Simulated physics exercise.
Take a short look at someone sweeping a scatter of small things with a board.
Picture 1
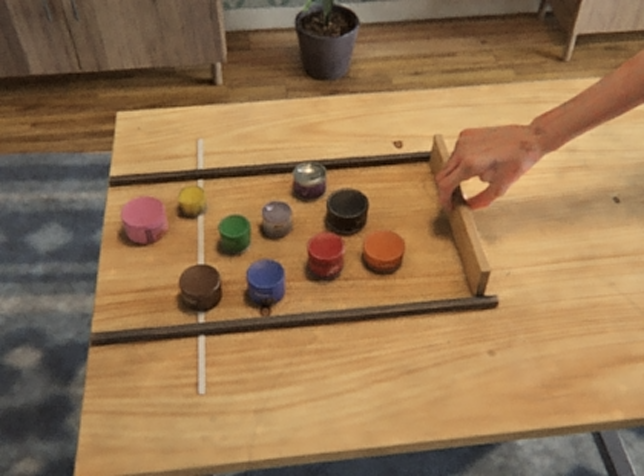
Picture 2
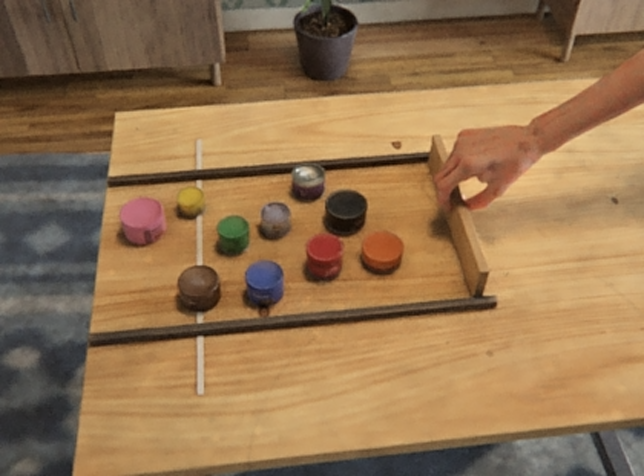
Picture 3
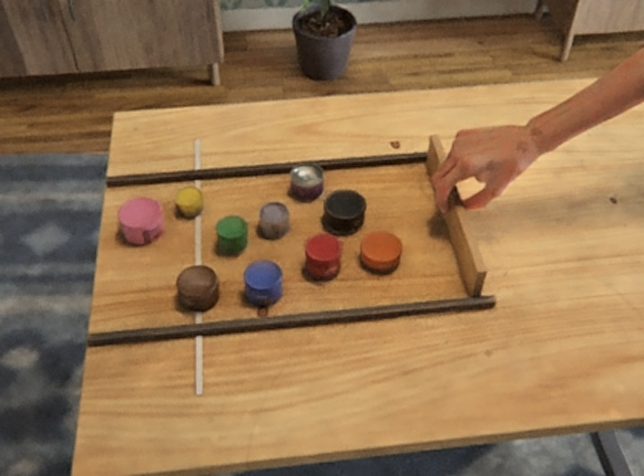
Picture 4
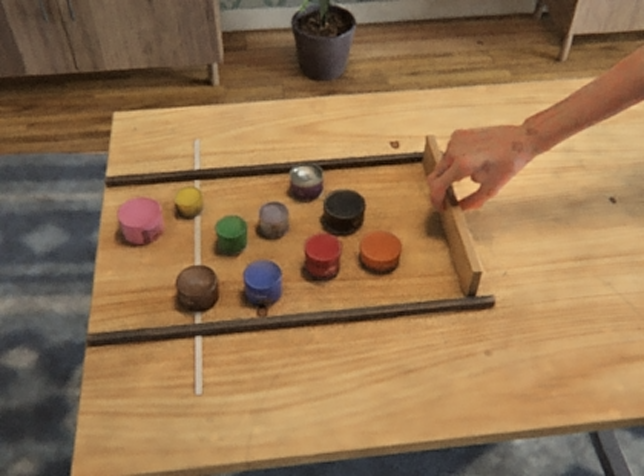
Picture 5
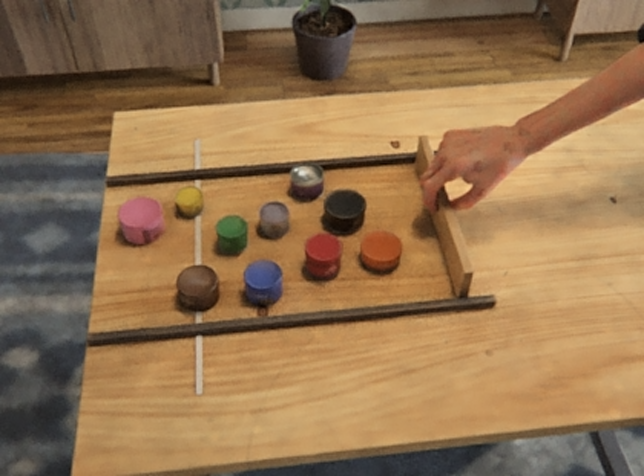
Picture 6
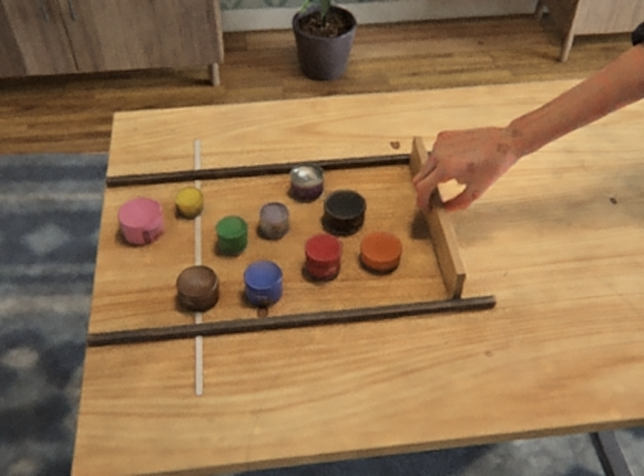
A hand held a wooden board upright between two dark rails on a table and slid it slightly left toward a scatter of small colorful tubs, which stayed where they were.
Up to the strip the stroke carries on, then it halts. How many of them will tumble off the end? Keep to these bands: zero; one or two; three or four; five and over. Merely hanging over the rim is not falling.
Pretty sure the pieces that leave the surface number zero this time.
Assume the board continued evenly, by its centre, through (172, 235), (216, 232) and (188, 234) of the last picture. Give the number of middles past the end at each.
In order, that gives 1, then 0, then 1.
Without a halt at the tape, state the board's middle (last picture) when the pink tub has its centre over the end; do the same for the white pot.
(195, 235) and (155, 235), more or less.
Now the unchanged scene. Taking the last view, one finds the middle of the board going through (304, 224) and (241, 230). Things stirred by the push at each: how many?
The counts are 7 and 8.
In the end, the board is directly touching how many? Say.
I count 4 of them.
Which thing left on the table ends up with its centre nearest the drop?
The foremost one is the pink tub.
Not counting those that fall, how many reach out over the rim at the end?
Result: 1.
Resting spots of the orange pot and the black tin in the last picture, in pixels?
(177, 268) and (176, 224), roughly.
A little later, none off yet; pink tub at rest near (142, 221); yellow tin at rest near (190, 203); brown tub at rest near (199, 289).
Next, none off yet; pink tub at rest near (142, 221); yellow tin at rest near (190, 203); brown tub moving near (193, 292).
When it is over, the number that fall off is zero.
